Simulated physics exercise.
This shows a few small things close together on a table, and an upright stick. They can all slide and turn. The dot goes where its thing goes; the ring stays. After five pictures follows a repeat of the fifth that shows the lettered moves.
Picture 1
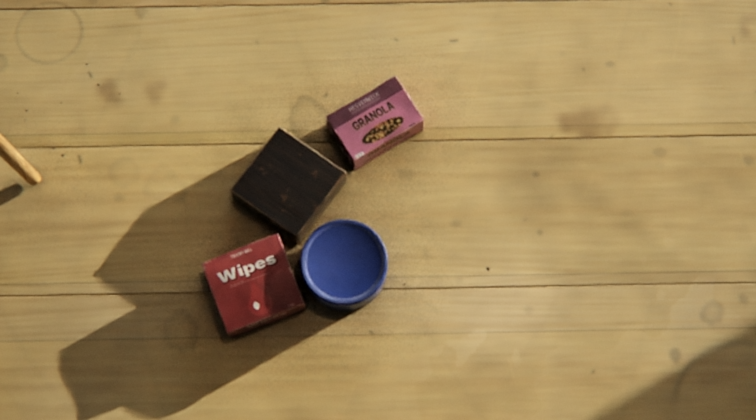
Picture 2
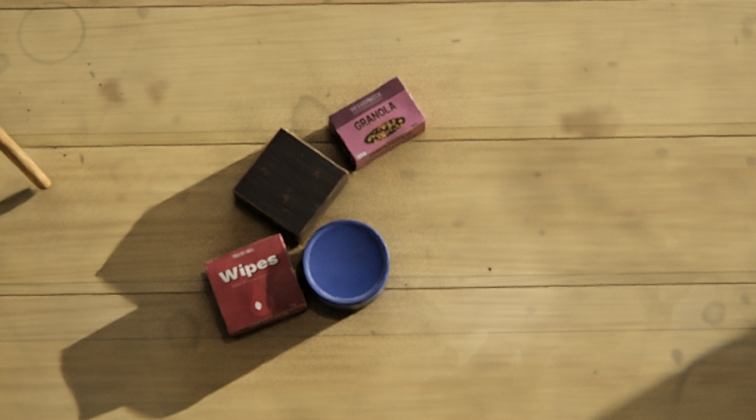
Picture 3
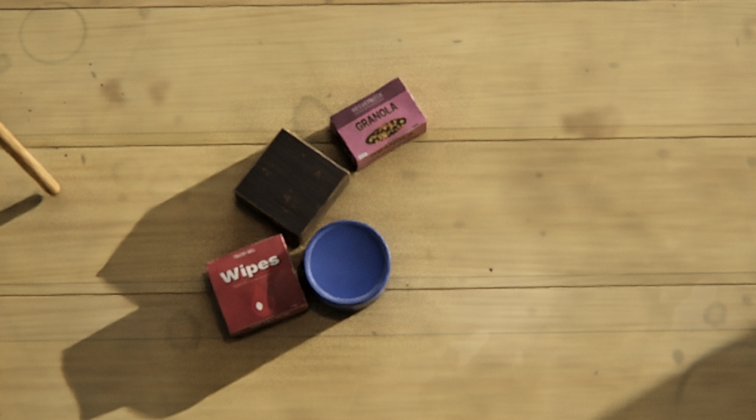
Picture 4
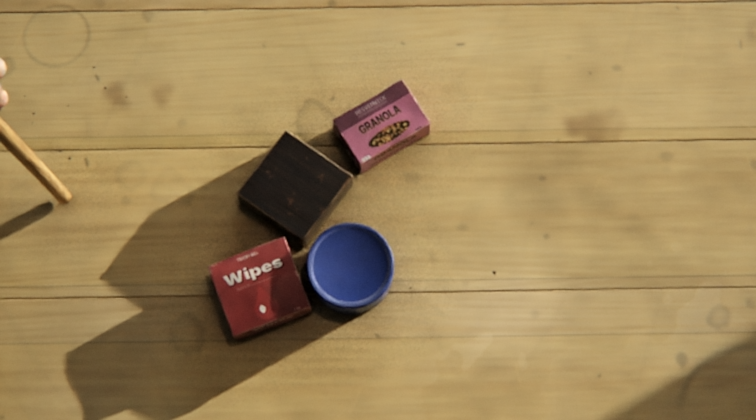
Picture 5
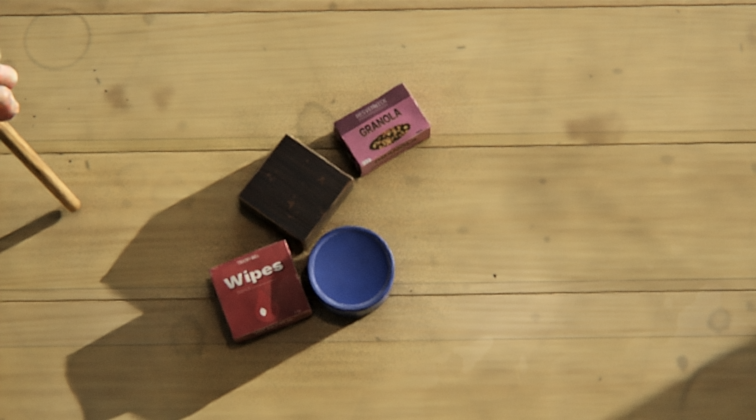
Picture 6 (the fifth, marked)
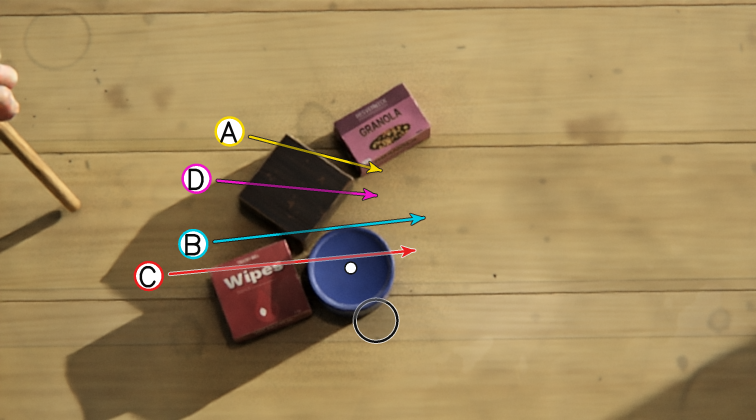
A hand moves a wooden stick in from the left while the grouped objects barely shift.
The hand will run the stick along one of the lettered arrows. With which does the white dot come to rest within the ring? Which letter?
D.
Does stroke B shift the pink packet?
Yes.
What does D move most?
The black block goes farthest.
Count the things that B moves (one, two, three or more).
It moves two.
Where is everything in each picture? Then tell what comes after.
Red box (254, 286); blue jar (345, 267); pink packet (375, 123), in the first frame.
Pink packet (377, 123); black block (291, 186), in the second frame.
Red box (257, 287); blue jar (348, 267), in the third frame.
Pink packet (382, 126); black block (296, 189), in the fourth frame.
Red box (261, 293); blue jar (351, 273); pink packet (382, 129), in the fifth frame.
On the copy, A from (250, 137) to (381, 171); B from (214, 242) to (424, 218); C from (170, 274) to (415, 250); D from (217, 181) to (376, 195); the ring at (376, 320); the white dot at (351, 268).
On D. First, foot of the stick (275, 187); blue jar (361, 281); black block (319, 203).
Then, foot of the stick (334, 192); blue jar (379, 310); black block (350, 232).
Finally, foot of the stick (376, 196); blue jar (379, 323); black block (359, 241); the dot on the blue jar is in the ring.
By contrast, A leaves the dotted thing at (354, 292); B leaves the dotted thing at (351, 273); C leaves the dotted thing at (415, 296).
